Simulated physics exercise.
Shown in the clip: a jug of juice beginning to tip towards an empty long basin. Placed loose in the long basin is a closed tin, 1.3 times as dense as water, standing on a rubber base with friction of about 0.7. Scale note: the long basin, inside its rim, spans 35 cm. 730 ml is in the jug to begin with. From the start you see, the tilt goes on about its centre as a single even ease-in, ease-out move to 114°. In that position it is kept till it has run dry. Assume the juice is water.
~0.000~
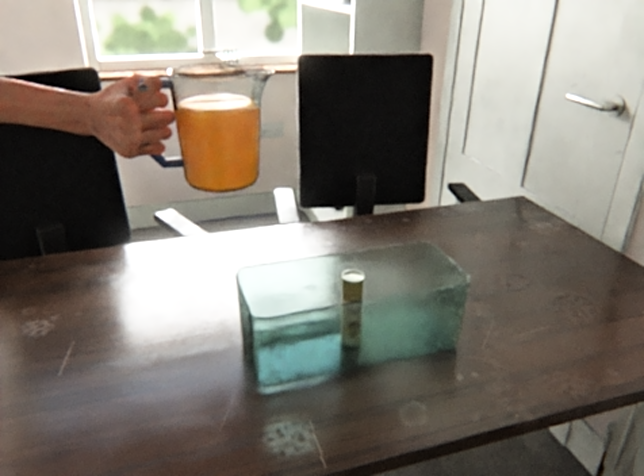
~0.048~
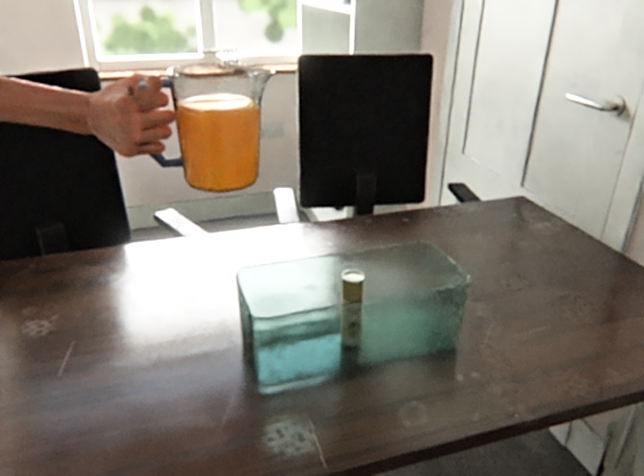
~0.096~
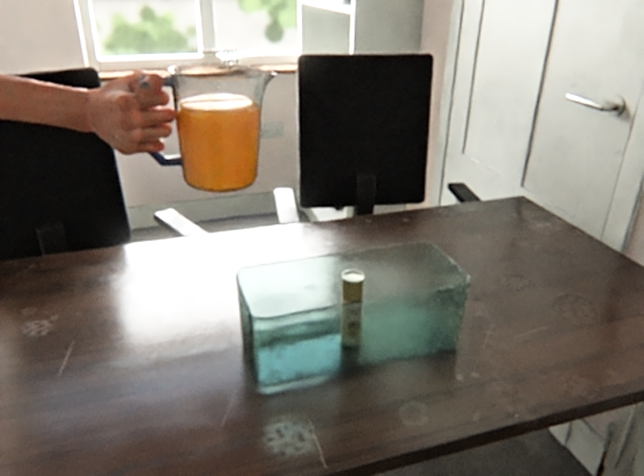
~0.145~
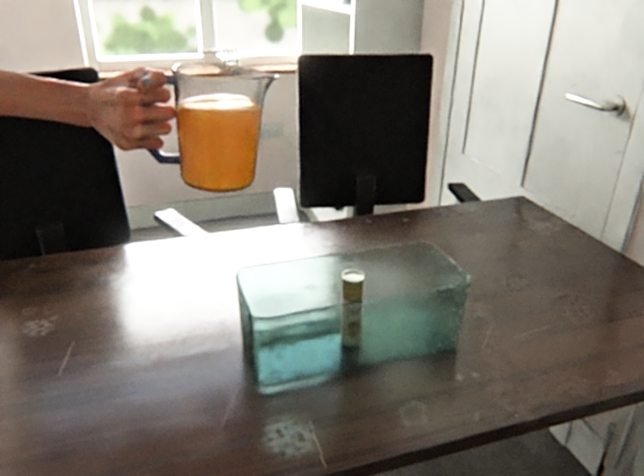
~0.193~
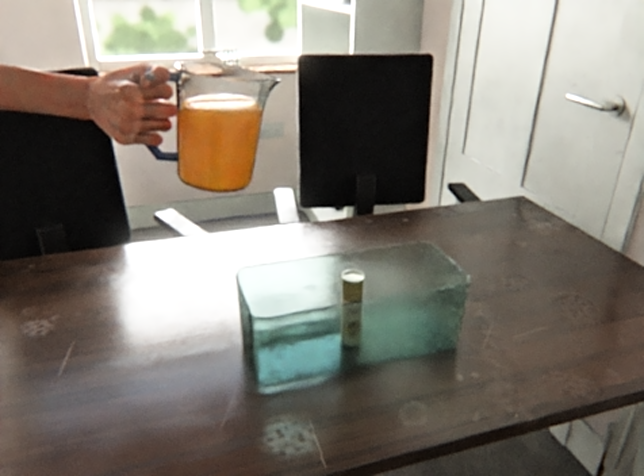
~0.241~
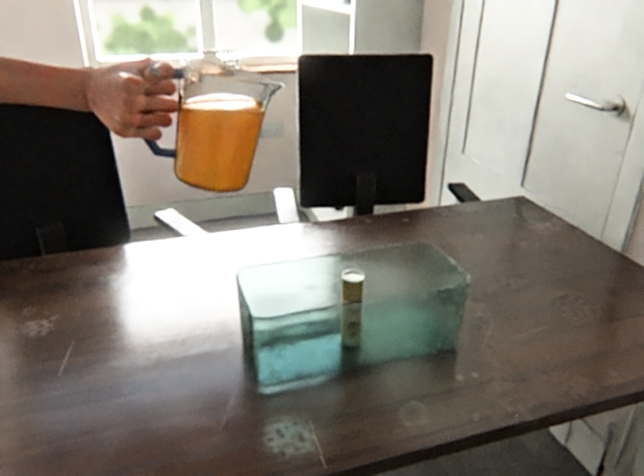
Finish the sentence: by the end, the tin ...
By the end, the tin has toppled.
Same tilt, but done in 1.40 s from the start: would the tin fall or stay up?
Result: Tin tipped over.
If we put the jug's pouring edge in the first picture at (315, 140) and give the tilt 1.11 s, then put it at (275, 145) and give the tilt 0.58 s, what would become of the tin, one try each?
In the first try it comes down; in the second it remains standing.
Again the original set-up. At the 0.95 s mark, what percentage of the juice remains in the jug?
I'd estimate some 24 per cent.
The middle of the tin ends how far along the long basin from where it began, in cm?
Net tin displacement: Roughly 10.5 cm.
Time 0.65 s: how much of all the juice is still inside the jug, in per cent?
About 88 per cent.
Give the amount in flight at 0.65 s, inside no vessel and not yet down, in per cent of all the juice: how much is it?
12 per cent.
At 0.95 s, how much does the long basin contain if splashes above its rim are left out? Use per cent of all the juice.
Around 40 parts in a hundred.
Then, 0.65 s in, the tilt is 72° and 87 per cent is still to pour; the tin stands where it began.
Then, 0.95 s in, the tilt is 108° and 25 per cent is still to pour; the tin stands 1 cm from where it began.
Then, 1.27 s in, the tilt is 114° and 0 per cent is still to pour; the tin leans 22°.
Then, 1.61 s in, the tilt is 114° and 0 per cent is still to pour; the tin lies on its side.
Finally, the tin lies on its side.
